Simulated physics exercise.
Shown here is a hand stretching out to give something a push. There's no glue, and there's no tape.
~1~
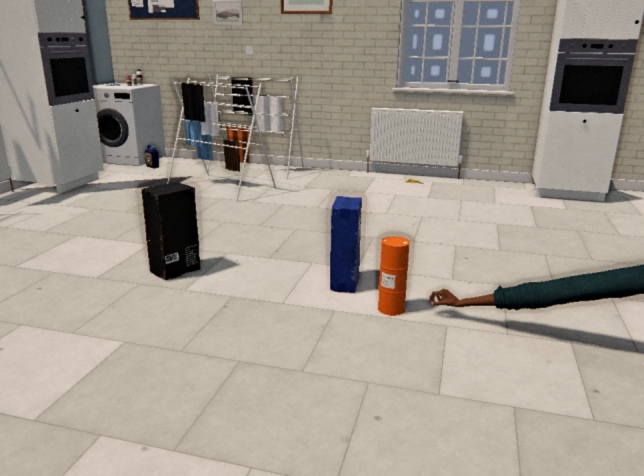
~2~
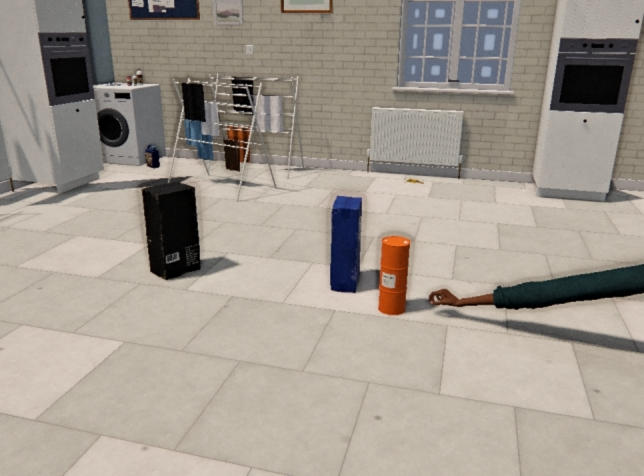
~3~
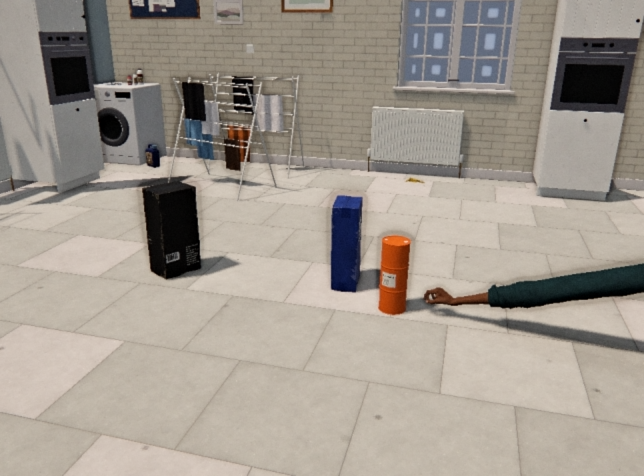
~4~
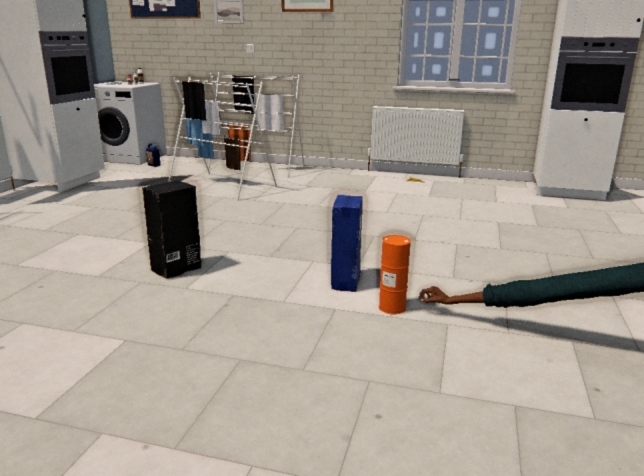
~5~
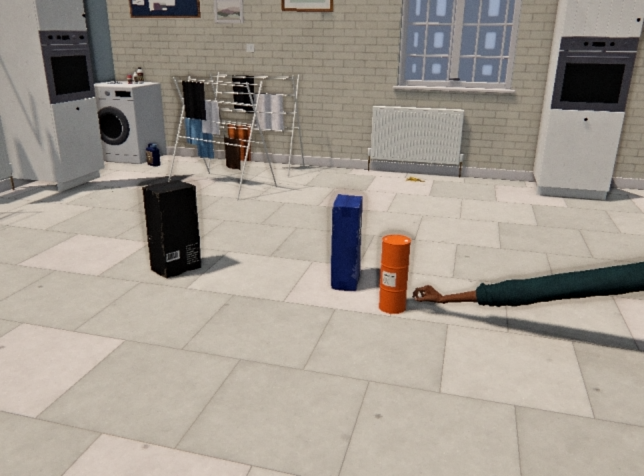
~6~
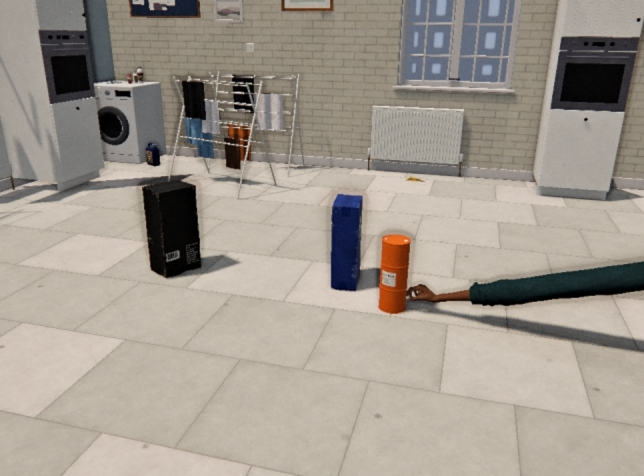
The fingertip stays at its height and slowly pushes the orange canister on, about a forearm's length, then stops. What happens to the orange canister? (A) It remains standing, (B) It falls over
A.
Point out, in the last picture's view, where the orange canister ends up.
Around (332, 267).
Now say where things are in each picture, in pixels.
The first picture shows orange canister (393, 276).
The second picture shows orange canister (394, 276).
The third picture shows orange canister (394, 275).
The fourth picture shows orange canister (394, 275).
The fifth picture shows orange canister (394, 274).
The sixth picture shows orange canister (394, 274).
Then, 0.20 s on from there, orange canister shifted a little near (383, 273).
Then, 0.50 s on from there, orange canister shifted about its own width near (364, 271).
Then, 0.70 s on from there, orange canister shifted about its own width near (353, 269).
Then, 1.00 s on from there, orange canister shifted well along near (335, 267).
In the end, moved from the start, orange canister. At the end, from the last picture's camera, orange canister near (333, 267).
